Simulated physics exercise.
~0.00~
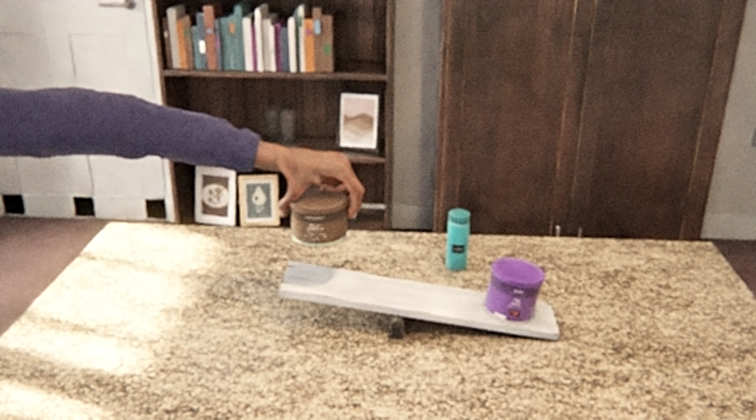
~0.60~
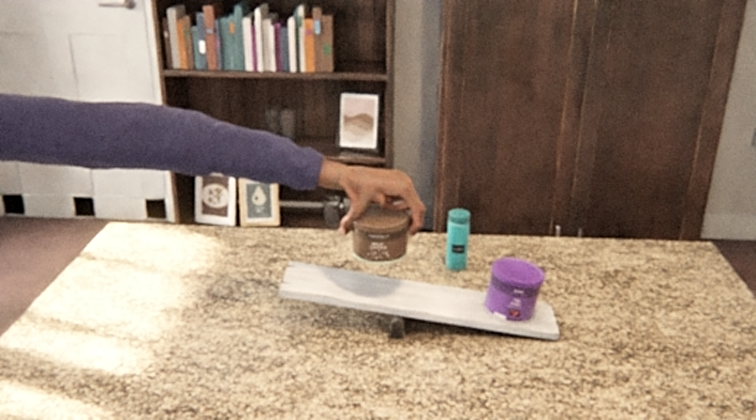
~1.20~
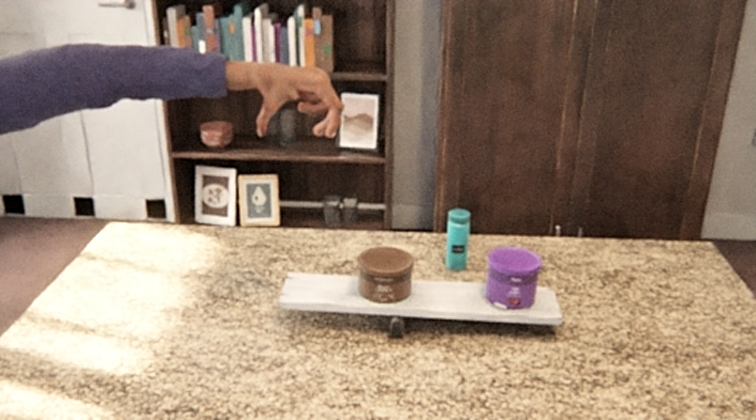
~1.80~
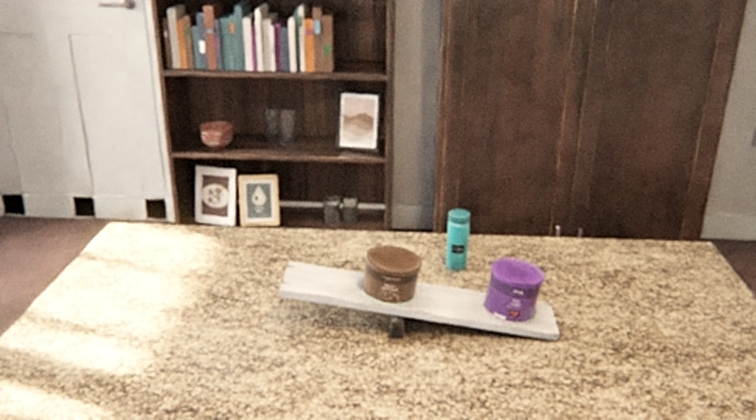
A hand drops a brown tub onto the tilted plank, which briefly levels, then tips back.
